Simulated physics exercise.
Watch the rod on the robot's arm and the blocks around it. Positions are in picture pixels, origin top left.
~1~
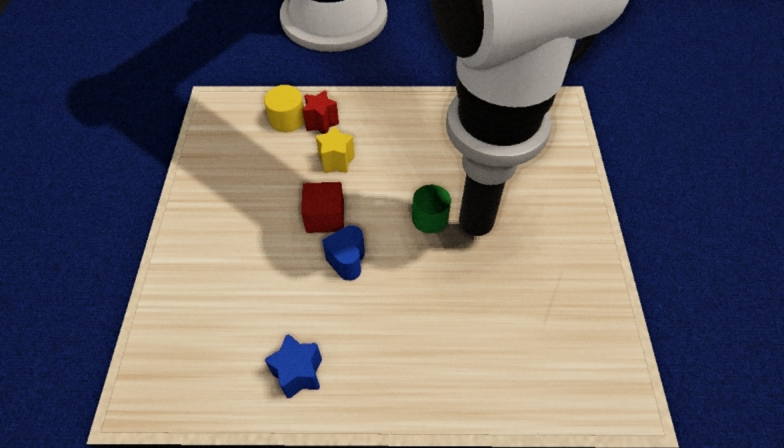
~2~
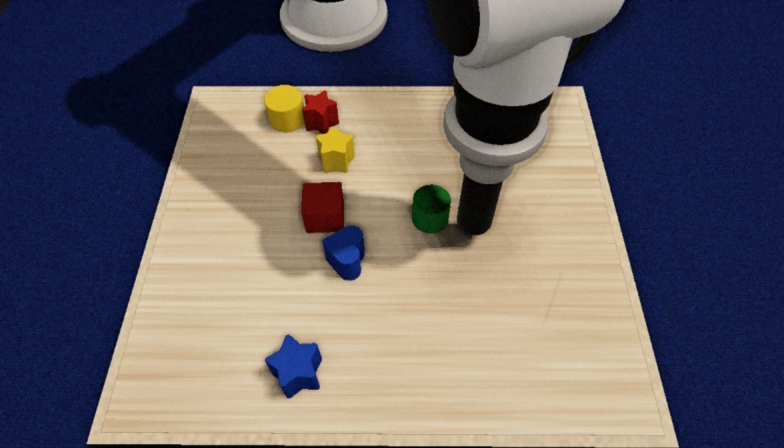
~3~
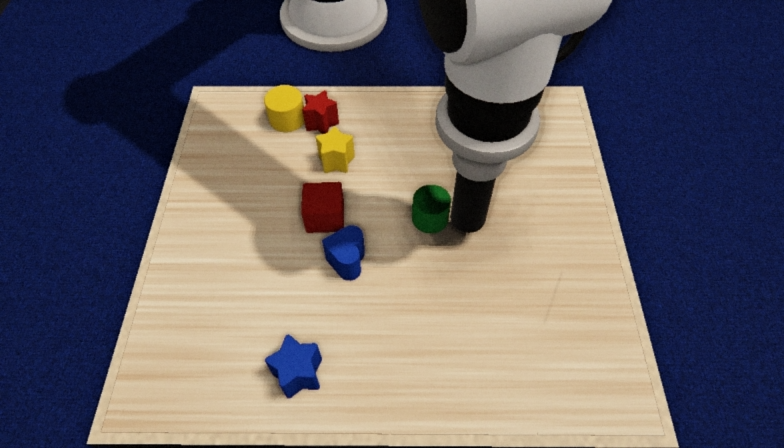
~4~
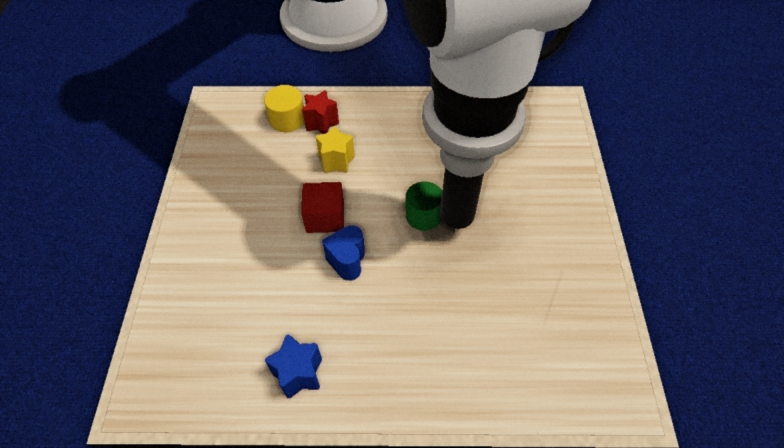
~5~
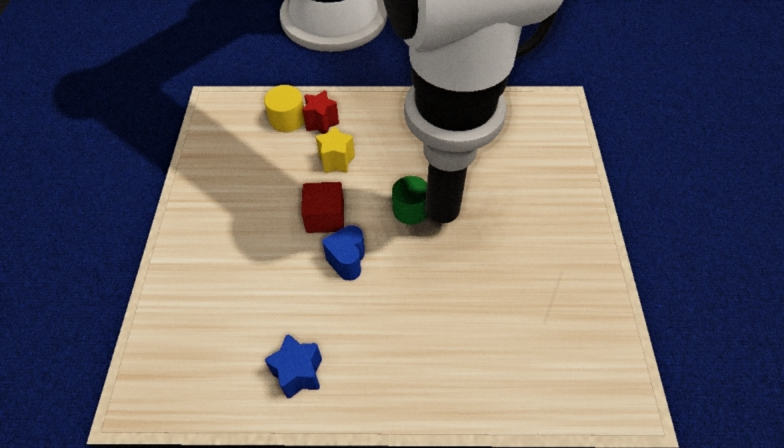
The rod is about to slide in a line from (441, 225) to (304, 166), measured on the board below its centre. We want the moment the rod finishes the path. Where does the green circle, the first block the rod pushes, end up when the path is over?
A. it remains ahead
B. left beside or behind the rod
I'll go with A - it remains ahead.
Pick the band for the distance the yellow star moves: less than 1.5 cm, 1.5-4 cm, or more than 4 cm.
It ends over 4 cm away.
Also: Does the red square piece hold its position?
Yes, that is how it ends up.
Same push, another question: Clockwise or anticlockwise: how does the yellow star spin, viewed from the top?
Looking down on the board, it turns clockwise.
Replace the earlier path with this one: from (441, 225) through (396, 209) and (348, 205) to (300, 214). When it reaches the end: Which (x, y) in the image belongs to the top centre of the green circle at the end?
Located at (340, 158).
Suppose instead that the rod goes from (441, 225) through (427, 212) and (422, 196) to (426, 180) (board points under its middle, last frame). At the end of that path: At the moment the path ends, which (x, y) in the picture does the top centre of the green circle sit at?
In the picture, it is at (390, 169).
On the path given first. One third of the way, rod at (393, 189); green circle at (365, 167).
Two thirds of the way, rod at (346, 169); yellow star at (312, 127), turned 60° clockwise; green circle at (316, 150).
At the end, rod at (301, 150); yellow circle at (282, 96); red star at (316, 100), turned 15° clockwise; red square piece not moved; yellow star at (296, 119), turned 100° clockwise; green circle at (268, 139).
